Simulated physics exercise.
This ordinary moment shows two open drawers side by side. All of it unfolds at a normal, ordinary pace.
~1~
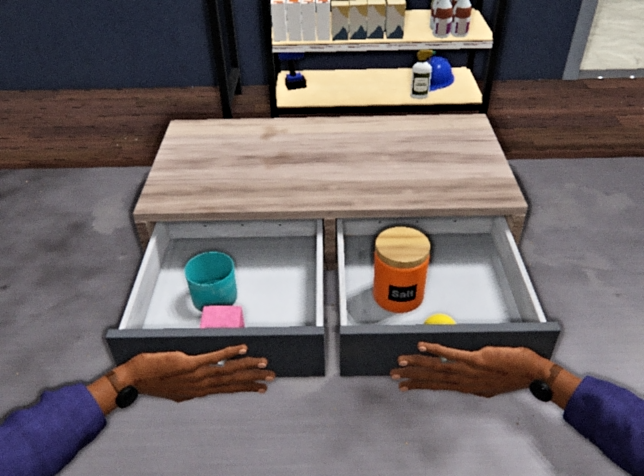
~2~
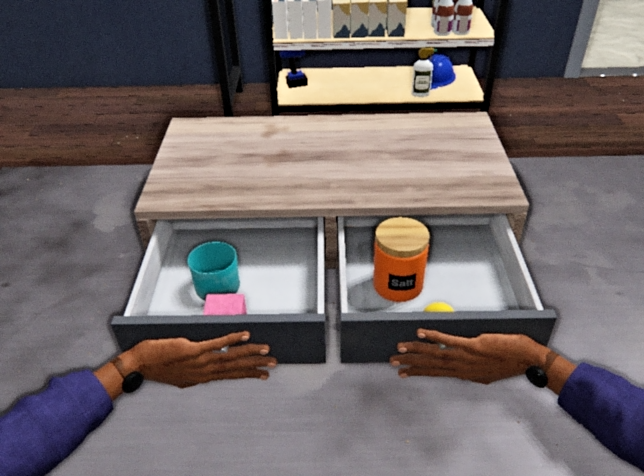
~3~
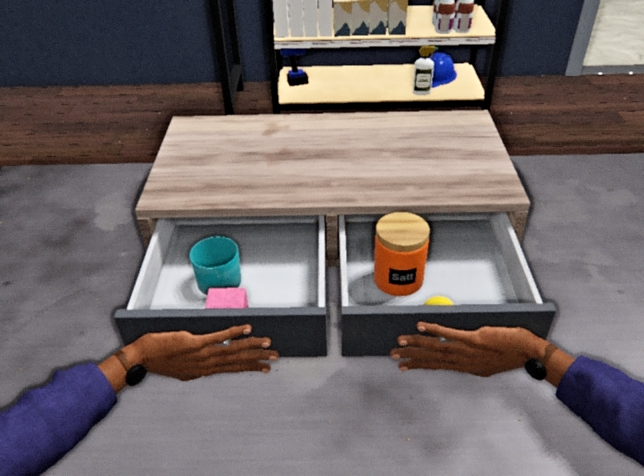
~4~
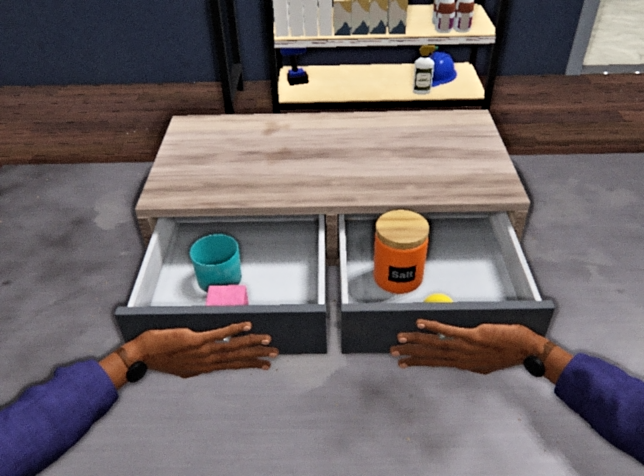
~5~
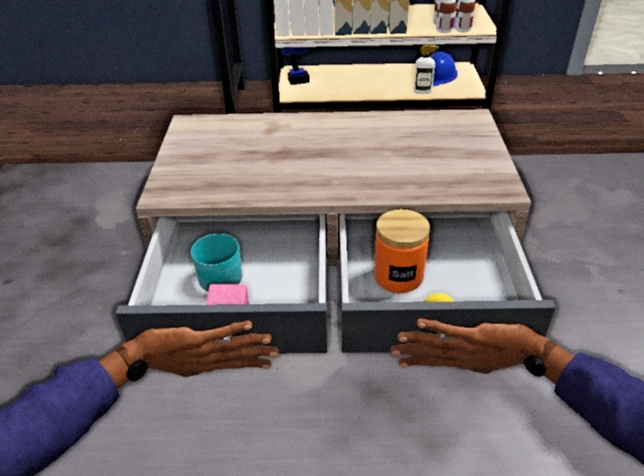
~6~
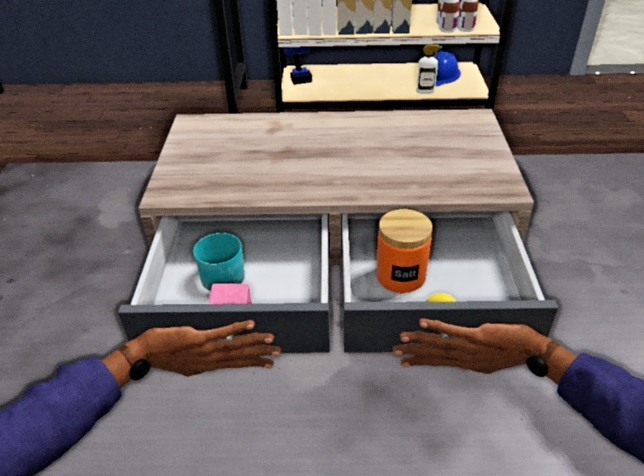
In a room, two hands push two open drawers holding small items slightly inward.
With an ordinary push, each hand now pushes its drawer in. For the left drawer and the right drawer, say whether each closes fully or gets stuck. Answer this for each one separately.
Result: Left drawer: Home; right drawer: Not home.
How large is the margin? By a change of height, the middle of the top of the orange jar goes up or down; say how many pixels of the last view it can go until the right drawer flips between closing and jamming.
Roughly 12 pixels downward.
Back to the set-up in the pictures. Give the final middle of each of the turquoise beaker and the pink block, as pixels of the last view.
So the turquoise beaker finishes at (236, 186), and the pink block finishes at (247, 220).
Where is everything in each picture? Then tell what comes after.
In the first frame, left drawer (231, 284) wide open; right drawer (431, 280) wide open; turquoise beaker (212, 283).
In the second frame, right drawer (430, 270) wide open; orange jar (400, 260).
In the third frame, left drawer (235, 267) wide open; chest (331, 185).
In the fourth frame, right drawer (430, 262) wide open.
In the fifth frame, left drawer (236, 264) wide open; pink block (229, 311).
In the sixth frame, left drawer (239, 263) wide open; right drawer (433, 261) wide open; turquoise beaker (220, 263).
Then, 0.38 s past the last view, left drawer starting in; right drawer starting in.
Then, 0.62 s past the last view, left drawer about half in; right drawer about half in.
Finally, the left drawer shuts flush; the right drawer stays ajar.
